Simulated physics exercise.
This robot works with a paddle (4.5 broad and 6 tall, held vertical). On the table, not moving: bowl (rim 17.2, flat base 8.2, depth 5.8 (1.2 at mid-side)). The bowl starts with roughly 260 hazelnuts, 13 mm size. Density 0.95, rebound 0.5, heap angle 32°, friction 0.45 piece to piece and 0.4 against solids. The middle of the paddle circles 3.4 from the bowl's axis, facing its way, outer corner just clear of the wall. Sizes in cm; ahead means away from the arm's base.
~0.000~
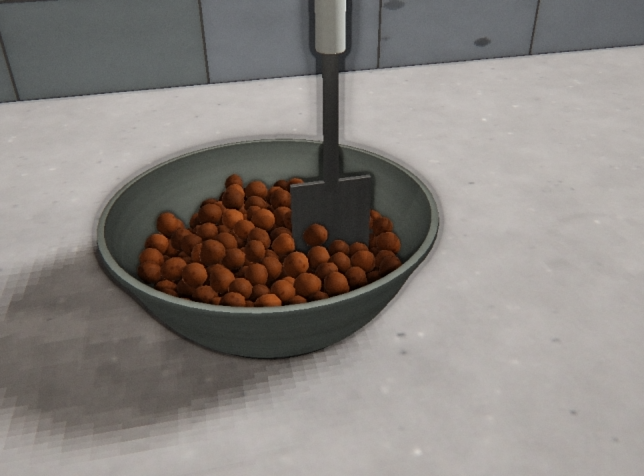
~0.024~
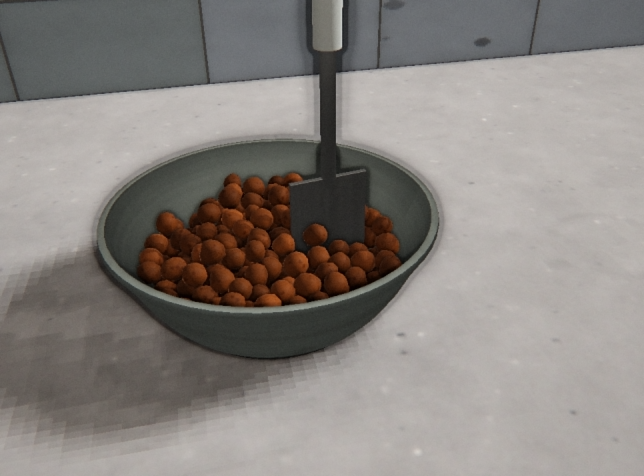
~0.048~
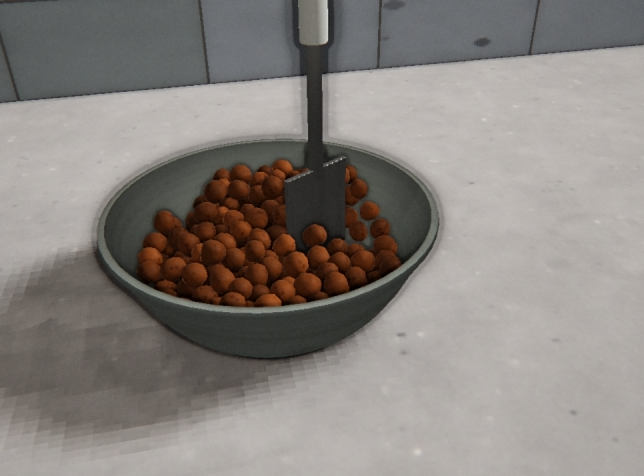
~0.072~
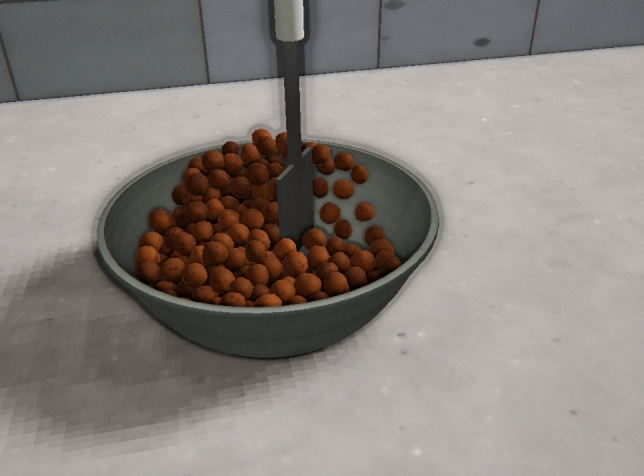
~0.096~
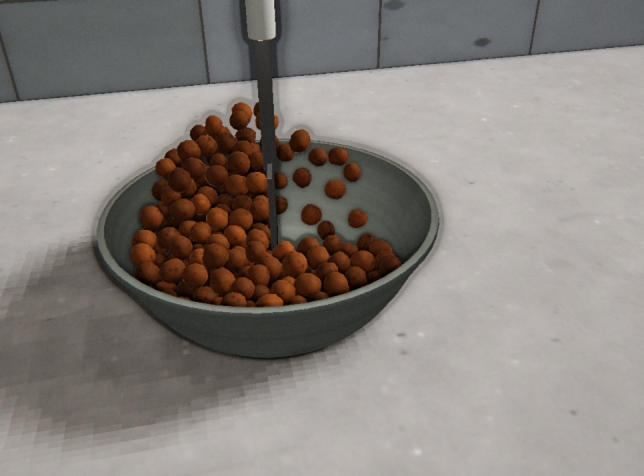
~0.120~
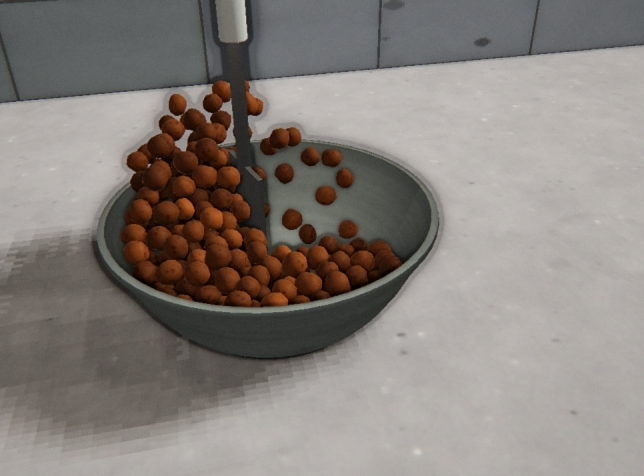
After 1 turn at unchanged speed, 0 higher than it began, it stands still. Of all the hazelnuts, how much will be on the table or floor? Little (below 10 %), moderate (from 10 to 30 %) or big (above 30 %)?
Share on the table or floor: Big (above 30 %).
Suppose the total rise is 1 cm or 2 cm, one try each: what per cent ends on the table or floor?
About 40 and 35 per cent.
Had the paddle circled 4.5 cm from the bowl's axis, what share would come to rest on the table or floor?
It would be near 45 per cent.
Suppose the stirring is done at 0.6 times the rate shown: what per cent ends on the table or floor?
About 20 per cent.
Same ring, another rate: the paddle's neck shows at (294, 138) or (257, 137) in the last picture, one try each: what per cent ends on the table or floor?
Some 25 and 40 per cent.
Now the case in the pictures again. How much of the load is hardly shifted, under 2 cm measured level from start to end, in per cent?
Roughly 0 per cent.
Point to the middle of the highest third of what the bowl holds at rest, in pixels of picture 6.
Near (287, 217).
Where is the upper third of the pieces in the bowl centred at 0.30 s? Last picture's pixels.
At about (363, 244).
After 0.21 s, 198° round, highest piece 12 above the table; 214 in the bowl, 1 on the table or floor, 40 in flight or on the tool.
After 0.30 s, 292° round, highest piece 10 above the table; 172 in the bowl, 33 on the table or floor, 50 in flight or on the tool.
After 0.54 s, 0° round, highest piece 5 above the table; 135 in the bowl, 119 on the table or floor, 1 in flight or on the tool.
After 1.24 s, 0° round, highest piece 5 above the table; 135 in the bowl, 120 on the table or floor.
At rest, 135 in the bowl, 120 on the table or floor. That is 47 % on the table or floor.
